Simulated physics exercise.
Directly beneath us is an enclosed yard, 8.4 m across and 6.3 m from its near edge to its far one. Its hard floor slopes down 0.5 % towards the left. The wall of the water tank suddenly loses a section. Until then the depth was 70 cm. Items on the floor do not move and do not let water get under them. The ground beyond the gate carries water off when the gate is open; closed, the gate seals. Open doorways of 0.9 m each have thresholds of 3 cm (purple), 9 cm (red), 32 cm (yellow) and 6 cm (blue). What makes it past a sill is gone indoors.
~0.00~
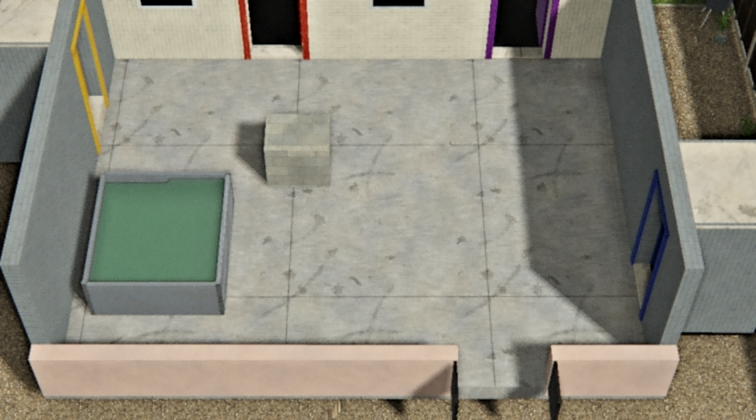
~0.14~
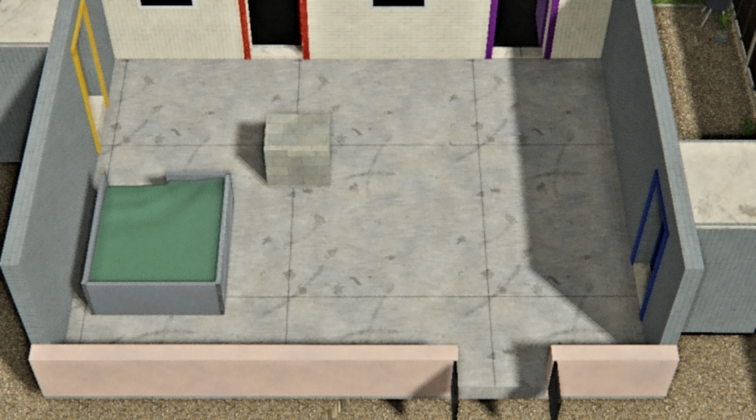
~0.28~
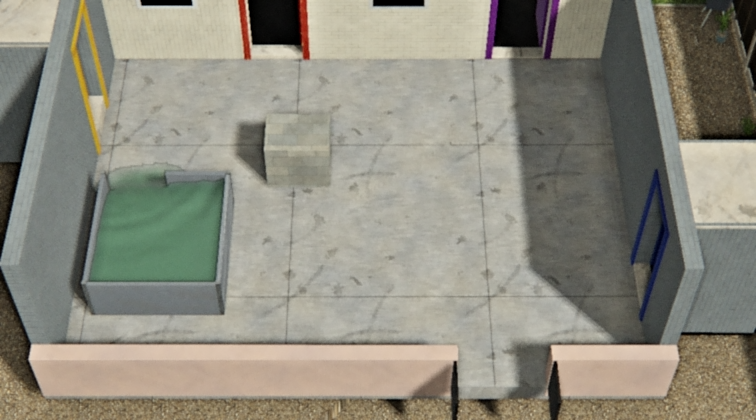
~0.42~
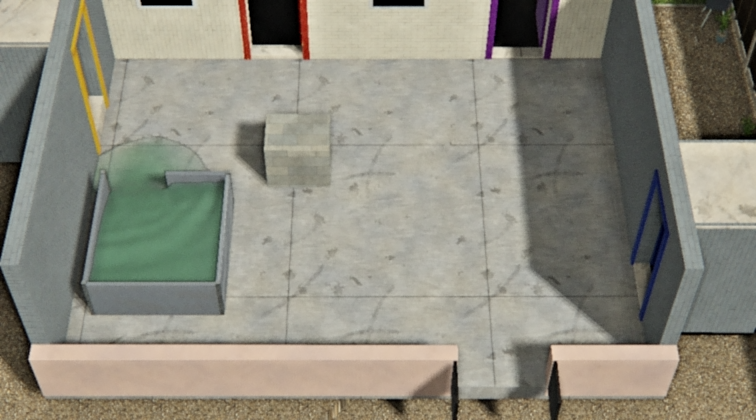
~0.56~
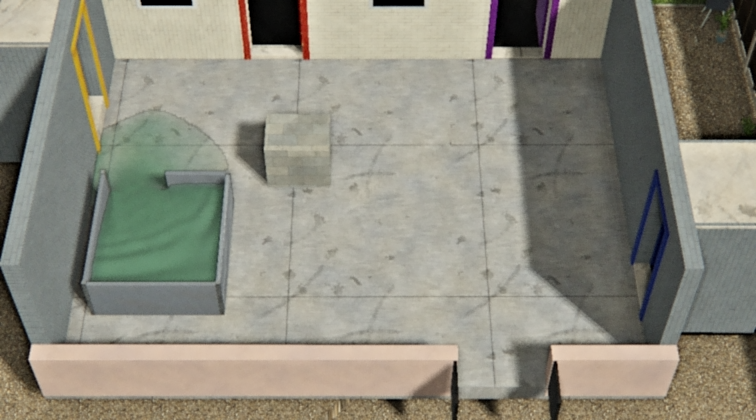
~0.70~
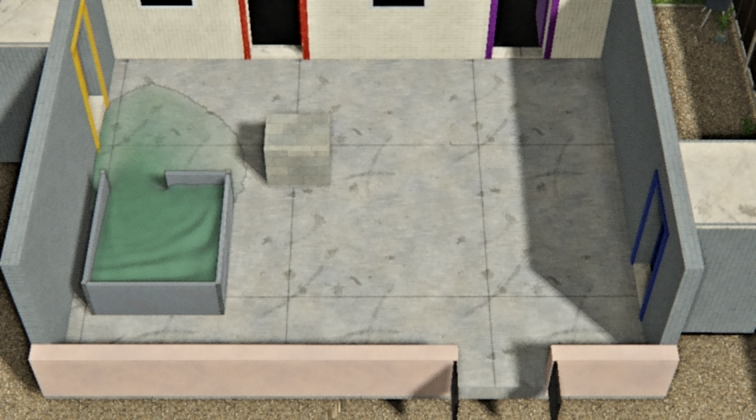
Green water pours from the tank's far side and spreads across the yard floor.
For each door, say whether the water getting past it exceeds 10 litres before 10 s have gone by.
As I see it, at the purple door the limit will be broken; at the red door the limit will be broken; at the yellow door the limit will hold; at the blue door the limit will hold.
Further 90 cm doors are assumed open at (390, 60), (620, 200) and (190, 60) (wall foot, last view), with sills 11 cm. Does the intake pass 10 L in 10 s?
Taking them in order, the first gets too little, the second too little and the third enough.
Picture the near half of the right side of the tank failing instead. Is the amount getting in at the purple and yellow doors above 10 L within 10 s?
At purple the amount is higher than the mark, while at yellow it is beneath the mark.
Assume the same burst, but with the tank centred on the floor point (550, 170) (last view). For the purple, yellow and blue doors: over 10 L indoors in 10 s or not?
Lab note: Vs limit, purple door limit broken; yellow door limit held; blue door limit held.
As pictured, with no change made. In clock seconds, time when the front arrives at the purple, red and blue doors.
Door times: Purple 3.6 s / red 1.6 s / blue 6.0 s.
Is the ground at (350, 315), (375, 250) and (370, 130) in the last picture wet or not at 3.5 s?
First spot bone dry, second bone dry, third soaked.
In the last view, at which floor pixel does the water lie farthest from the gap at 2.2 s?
(344, 65).
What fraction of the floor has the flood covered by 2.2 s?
About 20 per cent.
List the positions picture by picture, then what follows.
In the first frame, the water tank at (159, 229) is whole and still, 70 cm deep.
In the second frame, the front is at a hidden place, 0.6 m from the gap on the water tank's far side; 0.3 m2 of floor is under water; 70 cm left at the back of the water tank.
In the third frame, water pours out on the water tank's far side and has run 0.8 m, to a hidden place; typically 11 cm deep outside, 70 cm at the water tank's back.
In the fourth frame, water pours out on the water tank's far side and has run 1.4 m, to (164, 141); typically 8 cm deep outside, 70 cm at the water tank's back.
In the fifth frame, water pours out on the water tank's far side and has run 1.9 m, to (149, 114); typically 7 cm deep outside, 67 cm at the water tank's back.
In the sixth frame, the front is at (142, 91), 2.5 m from the gap on the water tank's far side; 4.4 m2 of floor is under water; 60 cm left at the back of the water tank.
After 1.4 s water covers 15 % of the floor and is deepest (52 cm) near (125, 66); purple door not reached, red door not reached, yellow door 23 cm at the sill, 0 L in, blue door not reached.
After 2.2 s water covers 20 % of the floor and is deepest (44 cm) near (136, 66); purple door not reached, red door 15 cm at the sill, 1 L in, yellow door 19 cm at the sill, 0 L in, blue door not reached.
After 3.5 s water covers 30 % of the floor and is deepest (27 cm) near (107, 112); purple door not reached, red door 13 cm at the sill, 21 L in, yellow door 19 cm at the sill, 0 L in, blue door not reached.
After 6.0 s water covers 60 % of the floor and is deepest (16 cm) near (198, 66); purple door 4 cm at the sill, 1 L in, red door 10 cm at the sill, 31 L in, yellow door 15 cm at the sill, 0 L in, blue door not reached.
After 10.0 s water covers 80 % of the floor and is deepest (11 cm) near (589, 371); purple door 8 cm at the sill, 30 L in, red door 7 cm at the sill, 34 L in, yellow door 9 cm at the sill, 0 L in, blue door 5 cm at the sill, 0 L in.
